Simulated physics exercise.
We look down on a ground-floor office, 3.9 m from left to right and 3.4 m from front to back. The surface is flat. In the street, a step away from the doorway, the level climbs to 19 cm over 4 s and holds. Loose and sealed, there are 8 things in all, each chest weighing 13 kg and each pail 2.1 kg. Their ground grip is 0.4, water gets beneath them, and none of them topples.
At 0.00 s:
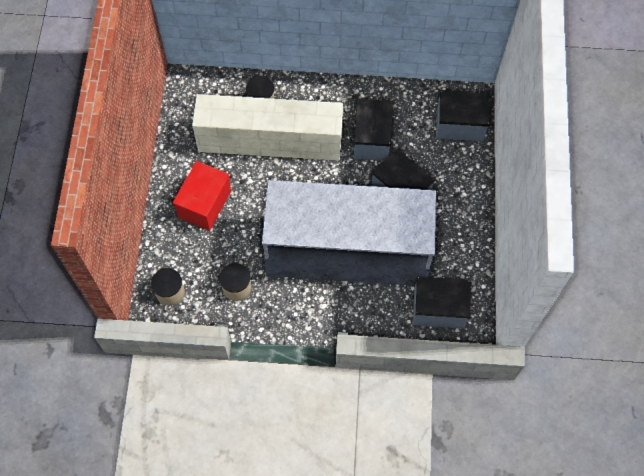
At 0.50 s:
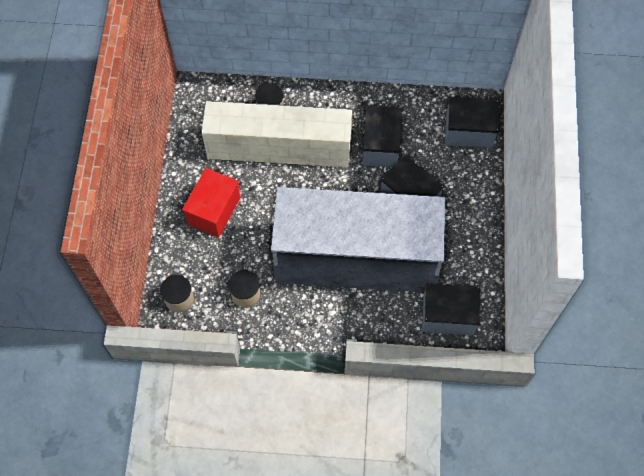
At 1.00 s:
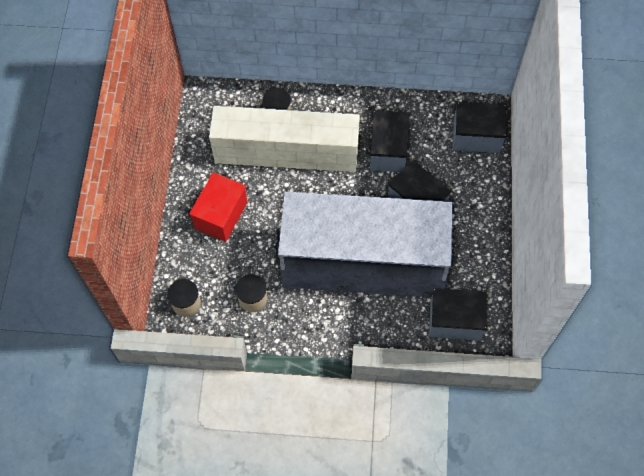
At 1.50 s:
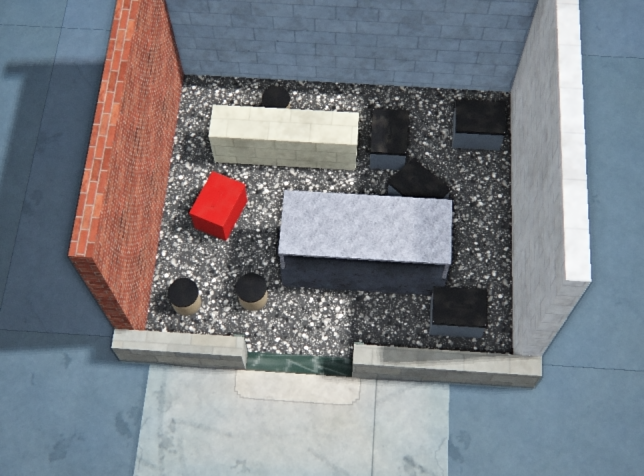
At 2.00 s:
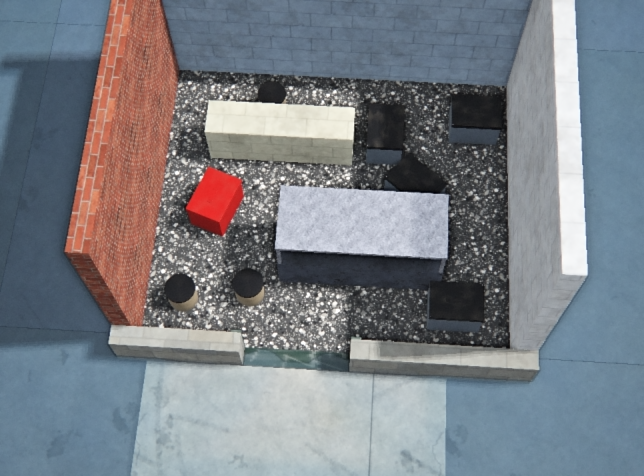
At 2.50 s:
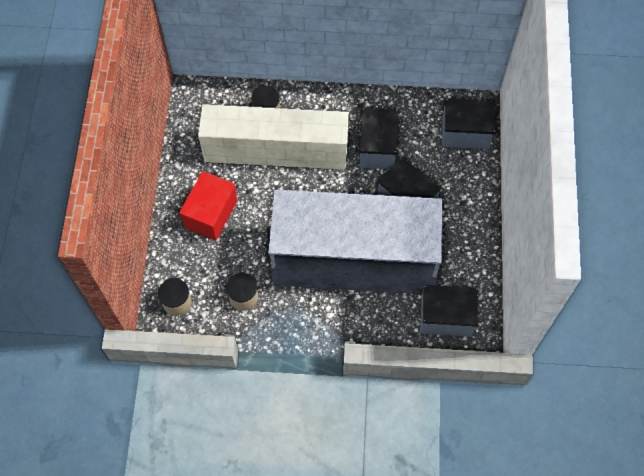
Open-topped room with brick and pale walls holding a still red box and dark furniture, shallow water creeping in through the doorway.
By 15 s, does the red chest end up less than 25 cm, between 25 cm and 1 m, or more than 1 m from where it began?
Between 25 cm and 1 m.
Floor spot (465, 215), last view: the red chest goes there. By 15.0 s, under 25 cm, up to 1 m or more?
Outcome - it covers a small distance.
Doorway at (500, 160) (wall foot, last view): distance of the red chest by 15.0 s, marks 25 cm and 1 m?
The red chest would go a long distance.
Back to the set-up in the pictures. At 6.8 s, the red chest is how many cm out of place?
Shift: About 60 cm.
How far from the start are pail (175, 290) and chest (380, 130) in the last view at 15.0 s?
Respectively 50 and 100 cm.
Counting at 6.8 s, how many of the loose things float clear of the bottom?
Then: 4.
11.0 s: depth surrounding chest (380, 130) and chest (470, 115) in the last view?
Depth approx. 10 cm / 12 cm.
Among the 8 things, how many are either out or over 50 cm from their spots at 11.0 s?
By my reckoning, 7.
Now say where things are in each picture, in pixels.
The red chest at (201, 188) rests on the ground; 0.0 m2 under water; 0 of 8 have shifted, in the first picture.
The red chest at (210, 195) rests on the ground; water covers 0.0 m2; 0 of 8 have shifted, in the second picture.
The red chest at (218, 200) rests on the ground; water covers 0.0 m2; 0 of 8 have shifted, in the third picture.
The red chest at (217, 199), on the bottom; 0.0 m2 under water; 0 of 8 have shifted, in the fourth picture.
The red chest at (214, 194) rests on the ground; 0.0 m2 under water; 0 of 8 have shifted, in the fifth picture.
The red chest at (207, 198) rests on the ground; water covers 0.4 m2; 0 of 8 have shifted, in the sixth picture.
After 3.5 s the red chest is near (207, 198), 0.0 m from its start, aground; 0 afloat.
After 6.8 s the red chest is near (186, 157), 0.6 m from its start, afloat; 4 afloat.
After 11.0 s the red chest is near (183, 152), 0.6 m from its start, aground; 7 afloat.
After 15.0 s the red chest is near (192, 155), 0.5 m from its start, afloat; 8 afloat.
